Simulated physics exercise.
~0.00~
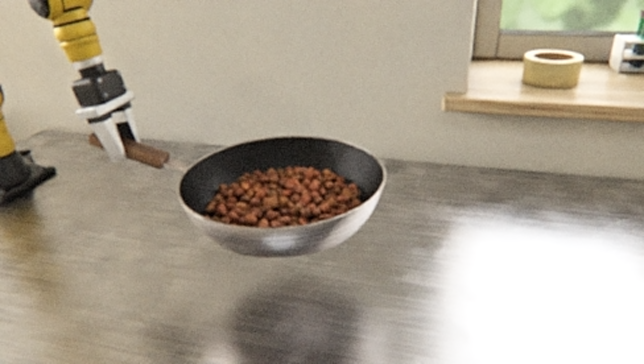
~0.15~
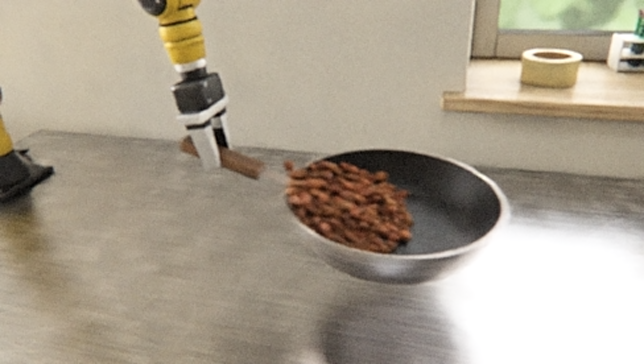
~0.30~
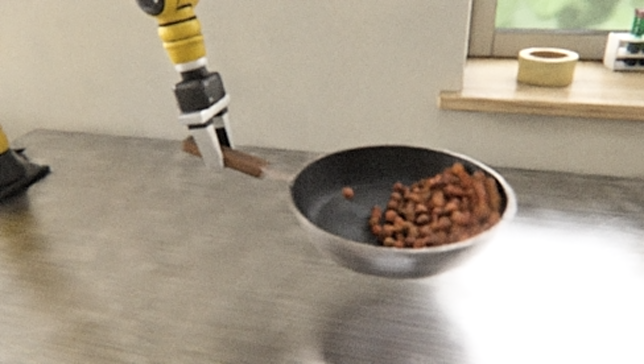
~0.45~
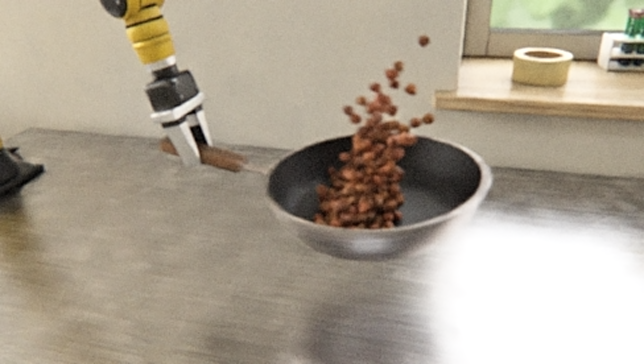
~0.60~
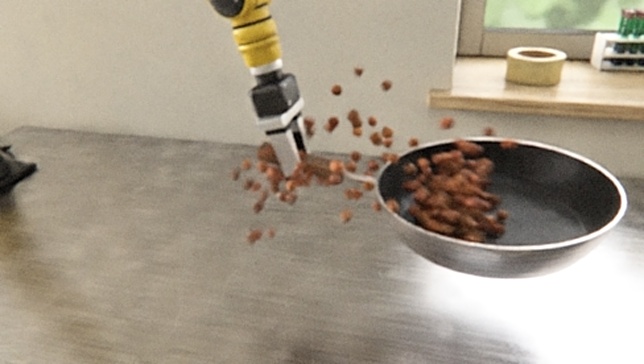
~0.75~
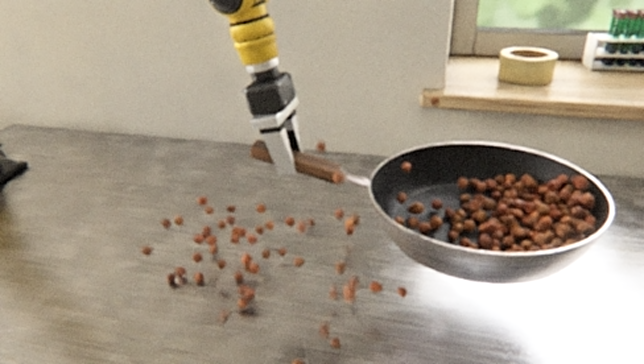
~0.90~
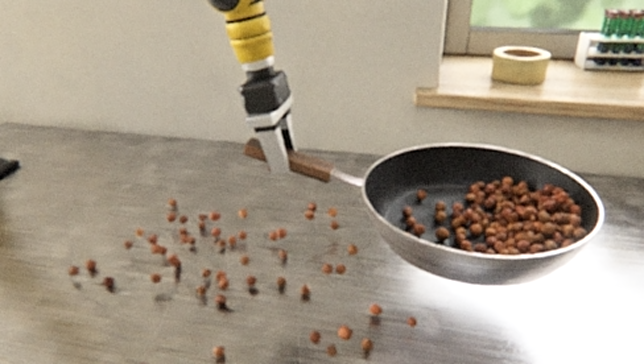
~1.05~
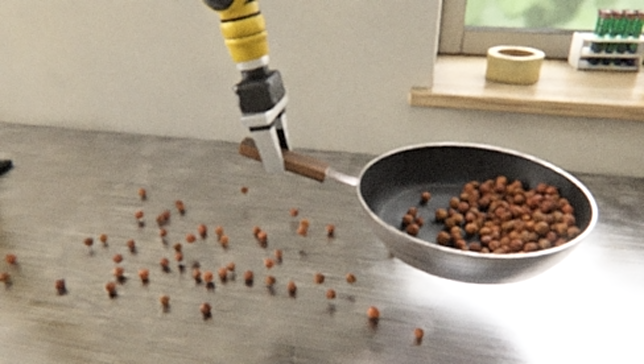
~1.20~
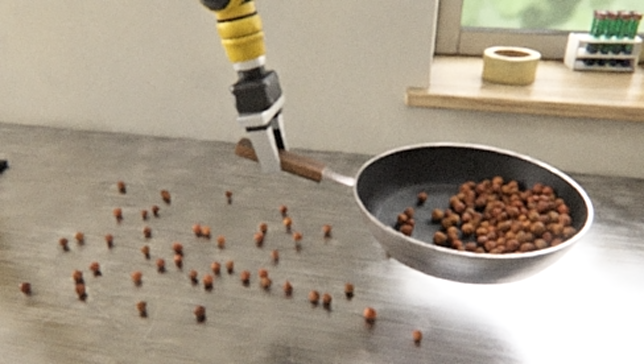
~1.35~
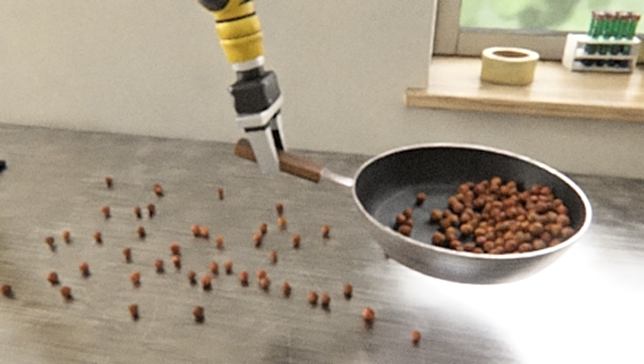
Brown hazelnuts flew out of a frying pan as a yellow robot arm jerked it right, back and right again above a metal table, and dozens scattered across the tabletop while most stayed heaped in the pan, which ended up held still.
